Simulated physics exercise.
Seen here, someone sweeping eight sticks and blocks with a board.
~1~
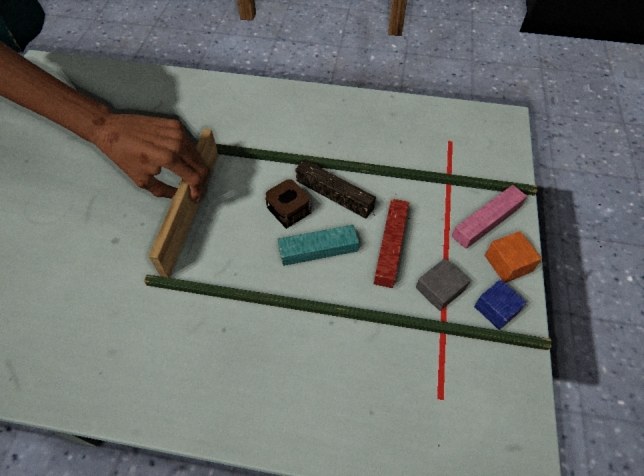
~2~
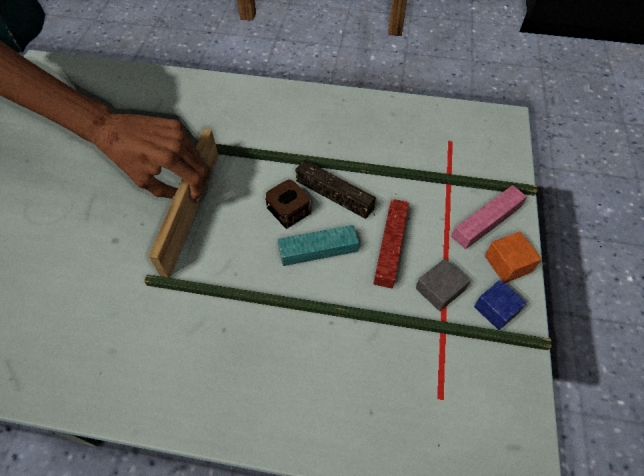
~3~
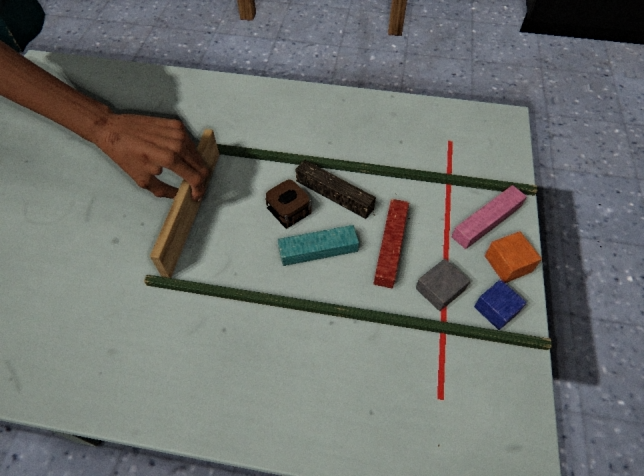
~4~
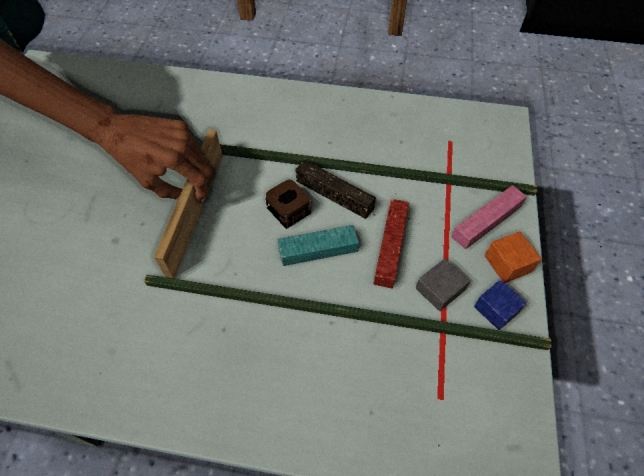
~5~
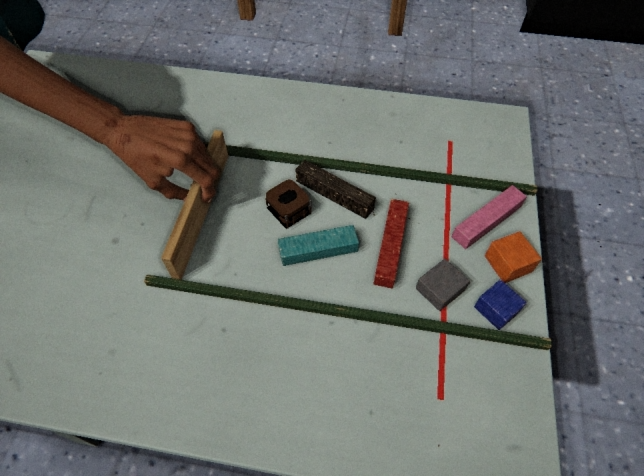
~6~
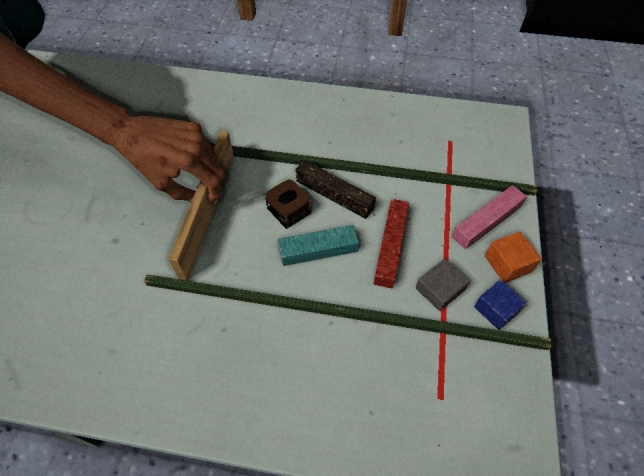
A person's hand holds a wooden board upright at the left end of two green rods on a pale table, seen from above at an angle. Between the rods lie a brown block with a hole and black, turquoise and red bars, then a grey block on a red line and pink, orange and blue pieces beyond it. The hand slides the board slightly right, touching nothing else, while the pieces and camera stay still.
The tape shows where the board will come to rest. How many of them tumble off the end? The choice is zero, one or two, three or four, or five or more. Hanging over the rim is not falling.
Here the number that fall off is one or two.
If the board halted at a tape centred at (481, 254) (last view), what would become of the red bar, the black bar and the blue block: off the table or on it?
The red bar stays on, the black bar holds on, the blue block falls.
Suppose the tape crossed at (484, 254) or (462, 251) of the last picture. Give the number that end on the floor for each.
Down on the floor: 3 and 3.
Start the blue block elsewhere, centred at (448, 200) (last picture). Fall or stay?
The blue block does not fall.
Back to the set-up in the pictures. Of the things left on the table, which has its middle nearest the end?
The blue block.
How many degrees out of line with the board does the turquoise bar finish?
About 40°.
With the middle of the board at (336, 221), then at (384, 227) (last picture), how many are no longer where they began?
First 4, then 7.
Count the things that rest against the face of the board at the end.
3 of them.
Early on, none off yet; orange block at rest near (512, 257); blue block at rest near (500, 305); pink bar at rest near (490, 216).
Finally, the number that fall off is one or two; lost, pink bar and orange block.
